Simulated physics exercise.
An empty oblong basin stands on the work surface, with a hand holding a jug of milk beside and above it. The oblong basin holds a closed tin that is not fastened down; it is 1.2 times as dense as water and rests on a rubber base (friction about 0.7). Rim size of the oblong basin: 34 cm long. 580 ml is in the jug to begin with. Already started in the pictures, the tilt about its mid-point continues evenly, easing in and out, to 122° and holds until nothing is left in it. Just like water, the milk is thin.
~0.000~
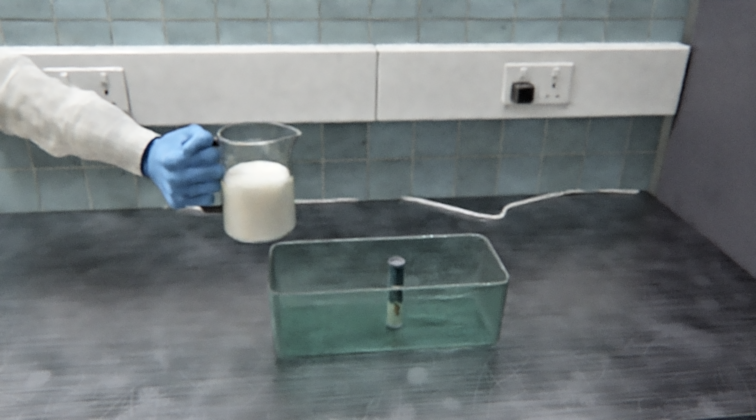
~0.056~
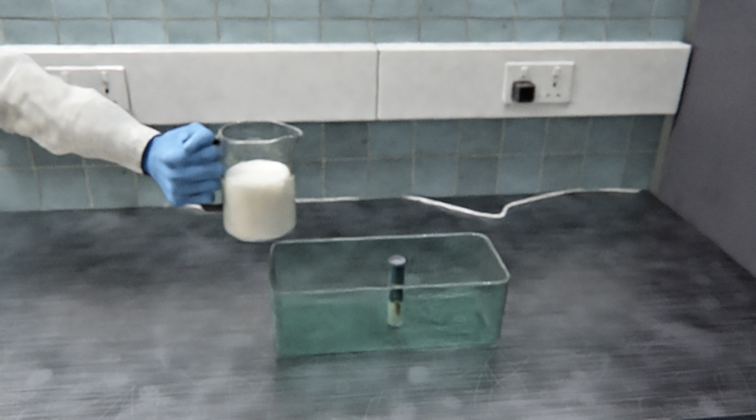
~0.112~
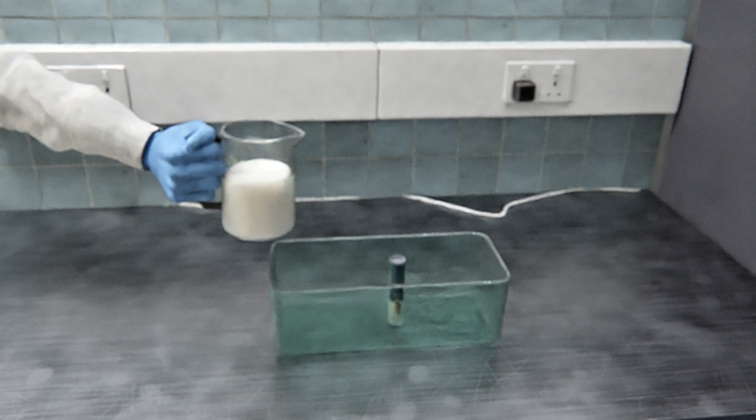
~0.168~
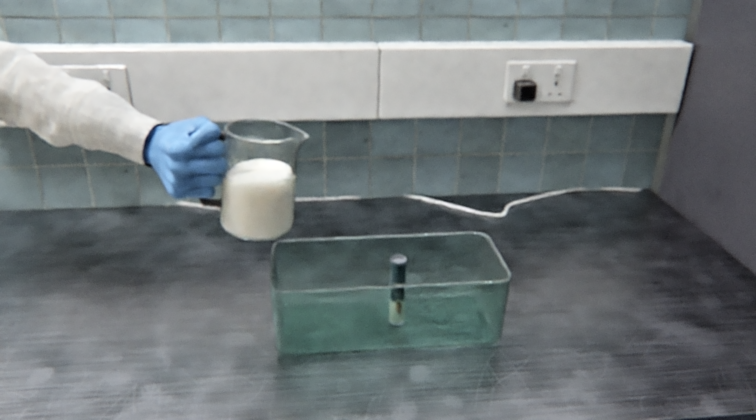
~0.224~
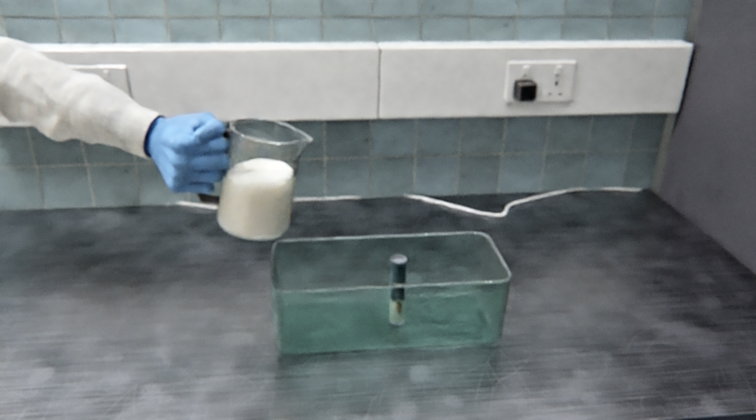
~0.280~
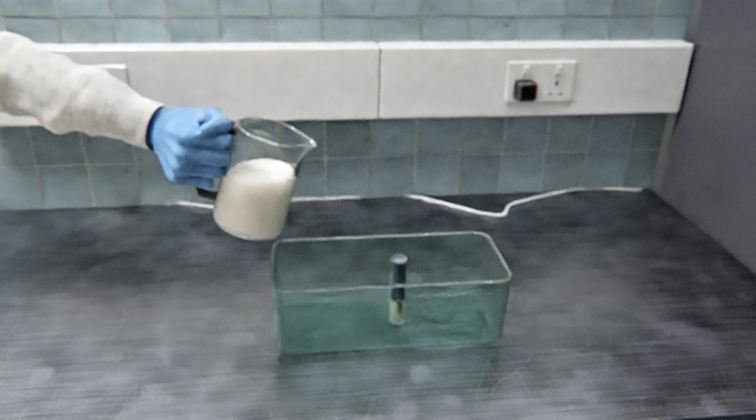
On a dark work surface against a blue-green tiled wall with white socket trunking, the view is from the front and slightly above. A blue-gloved hand in a pale sleeve holds a clear jug of white milk at left, above and beside a greenish glass oblong basin with a small dark-topped tin standing inside. The hand gradually tilts the jug rightward, slightly at first, then more noticeably, while the basin, tin and camera stay still.
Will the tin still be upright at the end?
Yes.
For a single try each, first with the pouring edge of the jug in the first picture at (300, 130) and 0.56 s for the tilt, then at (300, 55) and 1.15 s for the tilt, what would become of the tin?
Trial 1 - tin stays standing; trial 2 - tin tips.
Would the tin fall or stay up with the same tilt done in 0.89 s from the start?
Outcome - the tin stays erect.
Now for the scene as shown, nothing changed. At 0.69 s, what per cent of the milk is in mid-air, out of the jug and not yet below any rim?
Close to 7 in a hundred.
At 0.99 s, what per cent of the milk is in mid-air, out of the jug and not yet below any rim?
About 18 per cent.
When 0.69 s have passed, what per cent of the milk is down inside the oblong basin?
0 %, more or less.
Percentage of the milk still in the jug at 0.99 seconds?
Close to 26 in a hundred.
By 0.69 s the tilt is 80° and 93 per cent is still to pour; the tin stands where it began.
By 0.99 s the tilt is 116° and 26 per cent is still to pour; the tin stands where it began.
By 1.31 s the tilt is 122° and 0 per cent is still to pour; the tin stands where it began.
By 1.65 s the tilt is 122° and 0 per cent is still to pour; the tin stands where it began.
At rest the tin stands where it began.
